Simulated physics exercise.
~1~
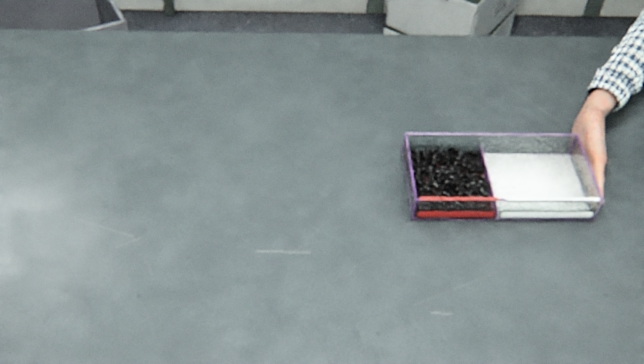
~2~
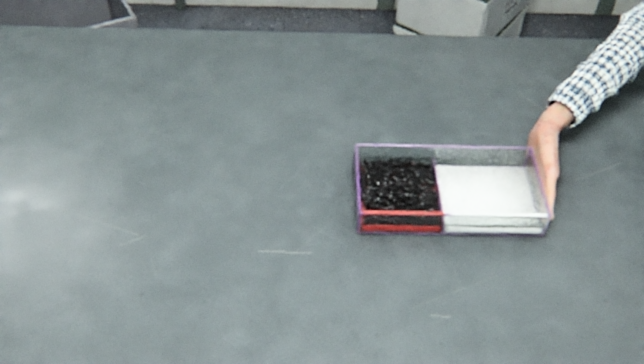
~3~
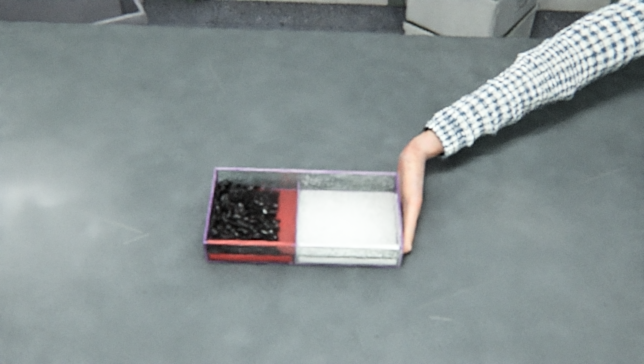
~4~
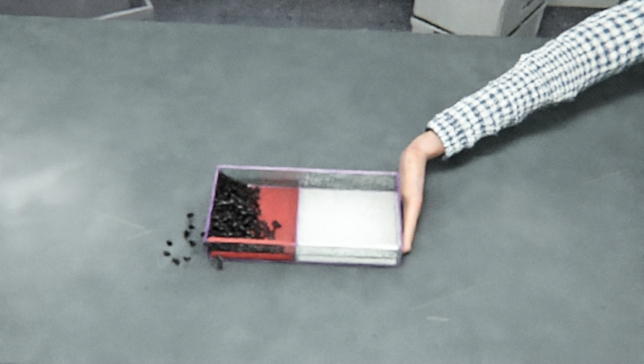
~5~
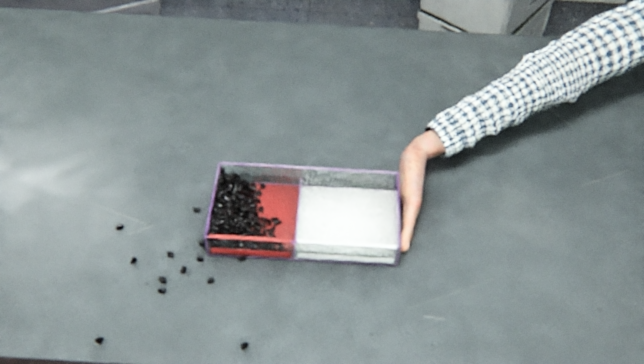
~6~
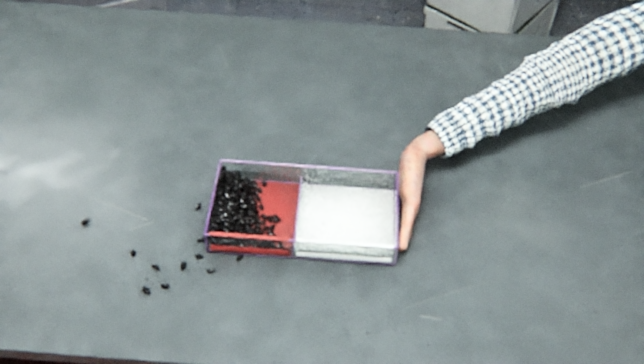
A drawer tray pushed left by a hand stops, and some black beans spill out.
